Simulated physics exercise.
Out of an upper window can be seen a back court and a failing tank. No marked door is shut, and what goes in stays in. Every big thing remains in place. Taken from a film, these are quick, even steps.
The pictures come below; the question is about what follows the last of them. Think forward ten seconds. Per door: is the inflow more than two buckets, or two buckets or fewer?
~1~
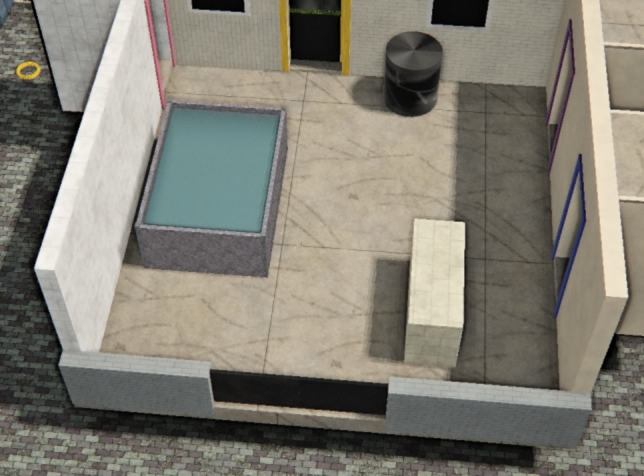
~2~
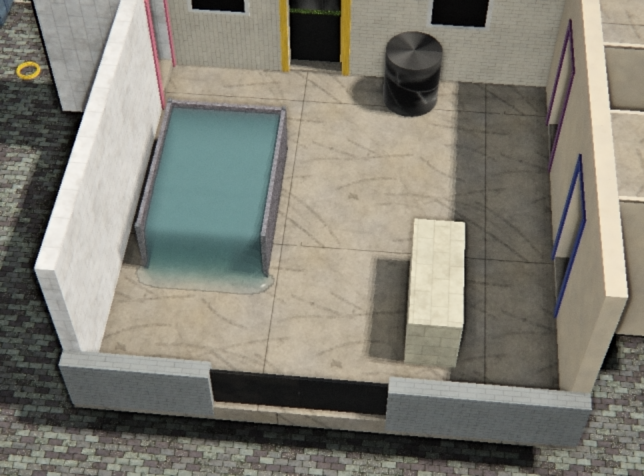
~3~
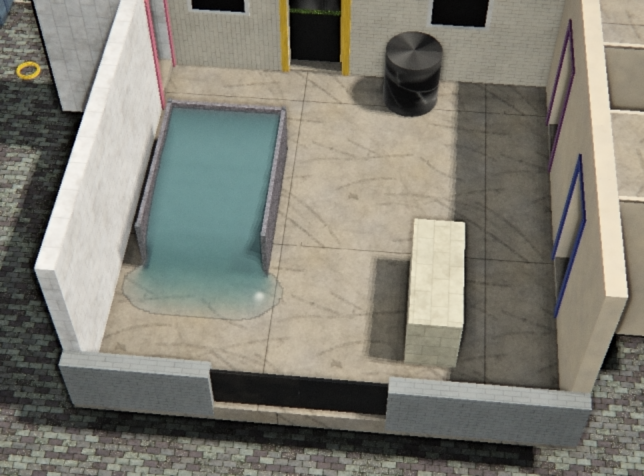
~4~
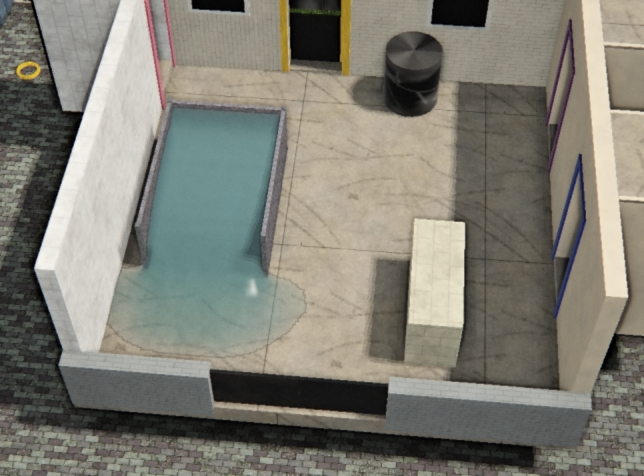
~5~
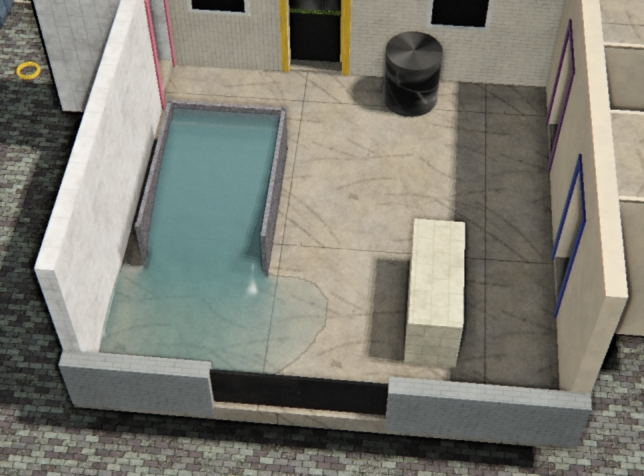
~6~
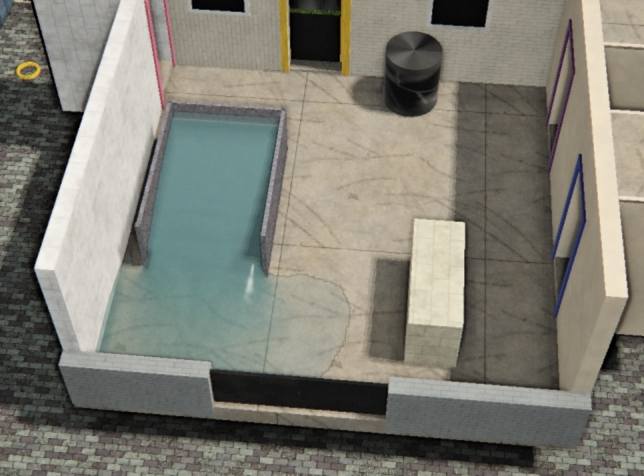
Outcome: The purple door will most likely exceed two buckets. The blue door will most likely not exceed two buckets. The pink door will most likely not exceed two buckets. The yellow door will most likely exceed two buckets.
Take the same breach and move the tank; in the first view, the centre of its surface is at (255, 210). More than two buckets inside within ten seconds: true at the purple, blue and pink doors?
In order, purple overshoots, blue remains below the limit, pink overshoots.
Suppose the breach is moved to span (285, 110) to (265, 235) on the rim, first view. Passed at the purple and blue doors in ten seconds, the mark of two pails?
Put simply, the purple door overflows; the blue door overflows.
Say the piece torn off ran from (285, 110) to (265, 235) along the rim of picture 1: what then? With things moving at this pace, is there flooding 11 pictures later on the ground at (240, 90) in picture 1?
By then I'd expect it to be unwetted.
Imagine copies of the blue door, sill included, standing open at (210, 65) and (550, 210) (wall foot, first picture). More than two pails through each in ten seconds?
Order as asked: Gets beyond it, remains below.
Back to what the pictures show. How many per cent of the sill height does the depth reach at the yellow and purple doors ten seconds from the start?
First around 210 percent, second around 160 percent.
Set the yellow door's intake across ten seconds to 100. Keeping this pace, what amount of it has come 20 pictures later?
I'd say some 0 per cent.
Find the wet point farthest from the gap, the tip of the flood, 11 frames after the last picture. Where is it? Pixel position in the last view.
I'd point to (549, 418).
A moment on, water covers 20 % of the floor; the purple door not reached, the blue door not reached, the pink door not reached, the yellow door not reached.
Next, water covers 30 % of the floor; the purple door not reached, the blue door not reached, the pink door not reached, the yellow door not reached.
Then, water covers 60 % of the floor; the purple door not reached, the blue door wet at the sill, nothing in, the pink door wet at the sill, nothing in, the yellow door not reached.
Later, water covers 95 % of the floor; the purple door wet at the sill, nothing in, the blue door wet at the sill, nothing in, the pink door under two buckets in, the yellow door over two buckets in.
In the end, water covers 100 % of the floor; the purple door over two buckets in, the blue door wet at the sill, nothing in, the pink door under two buckets in, the yellow door far over two buckets in.
